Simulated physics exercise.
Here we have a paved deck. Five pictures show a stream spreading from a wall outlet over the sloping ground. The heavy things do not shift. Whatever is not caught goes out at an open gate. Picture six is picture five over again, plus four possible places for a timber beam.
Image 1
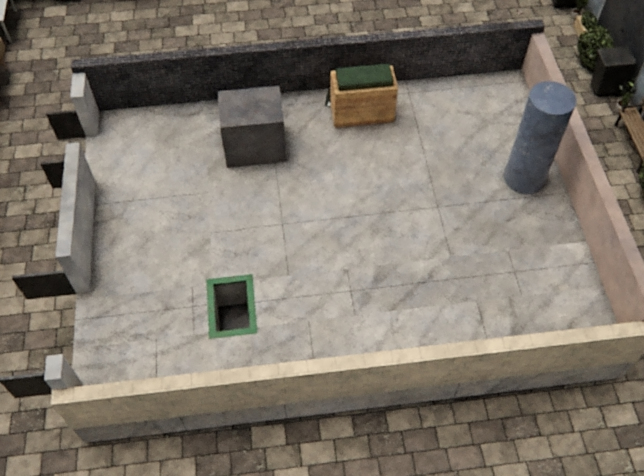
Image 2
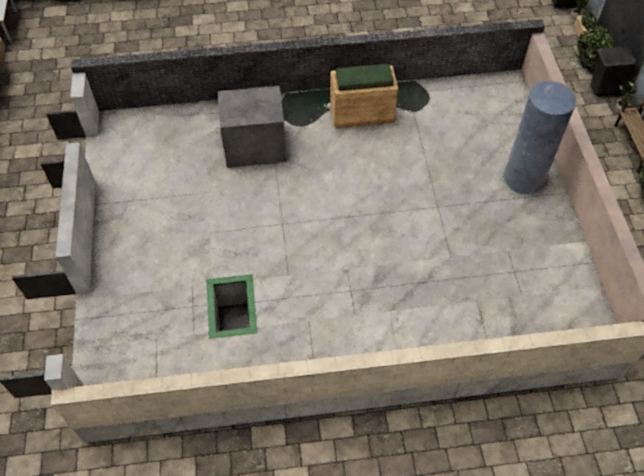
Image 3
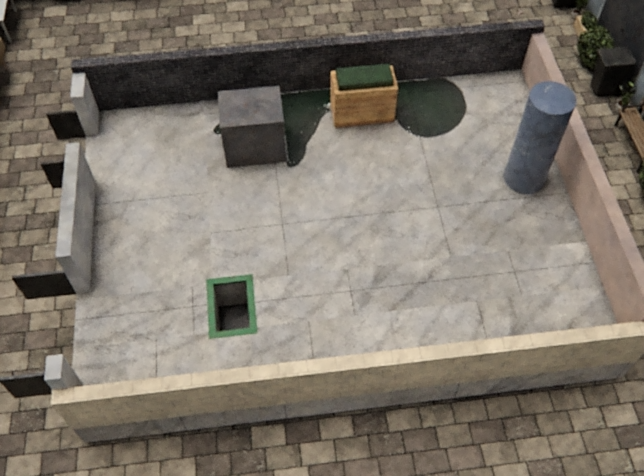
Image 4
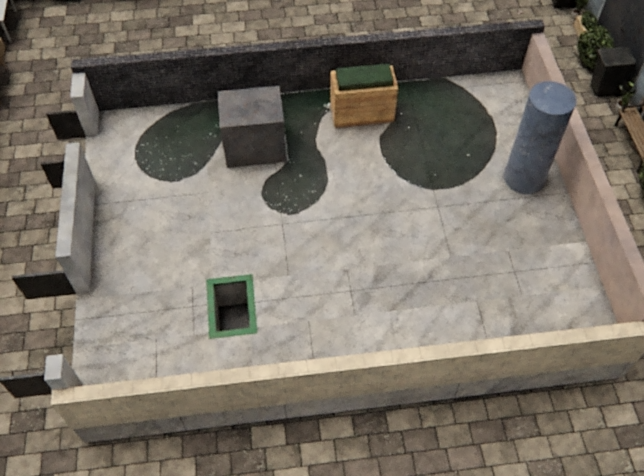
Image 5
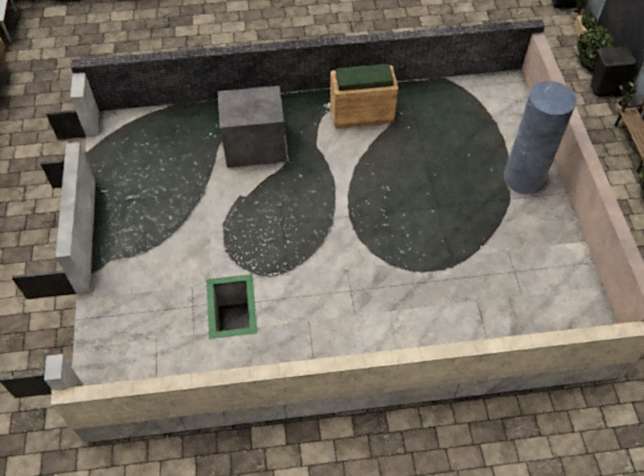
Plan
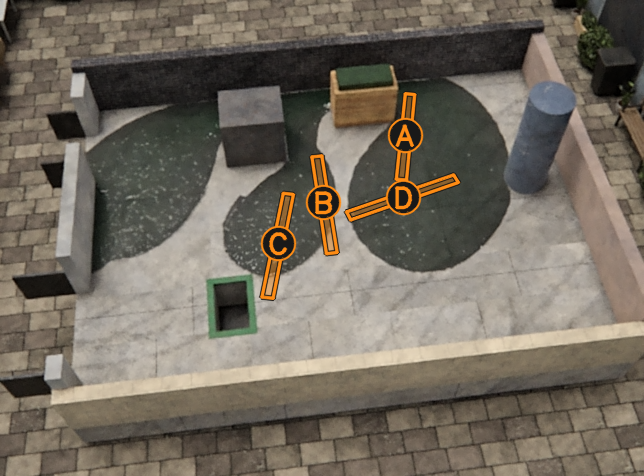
A paved deck enclosed by low walls is seen from above at an angle by a still camera. A dark grey block and a wooden box with a green top stand near the dark back wall, a blue cylinder stands at right, and a green-rimmed pit sits towards the lower left. Dark water emerges around the wooden box and spreads forward and leftward past the block in widening rounded lobes.
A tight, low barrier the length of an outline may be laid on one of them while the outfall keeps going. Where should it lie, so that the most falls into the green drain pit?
The best position is D.
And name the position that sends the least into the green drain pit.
That is position C.
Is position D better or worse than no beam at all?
It is better.
On the marked copy, A from (401, 179) to (410, 94); B from (331, 253) to (316, 156); C from (267, 297) to (288, 193); D from (348, 215) to (456, 178).
Choosing A, about 14 % of the stream runs into the green drain pit, about 84 % out by the gates.
Choosing B, about 10 % of the stream runs into the green drain pit, about 88 % out by the gates.
Choosing C, about 5 % of the stream runs into the green drain pit, about 94 % out by the gates.
Choosing D, about 20 % of the stream runs into the green drain pit, about 77 % out by the gates.
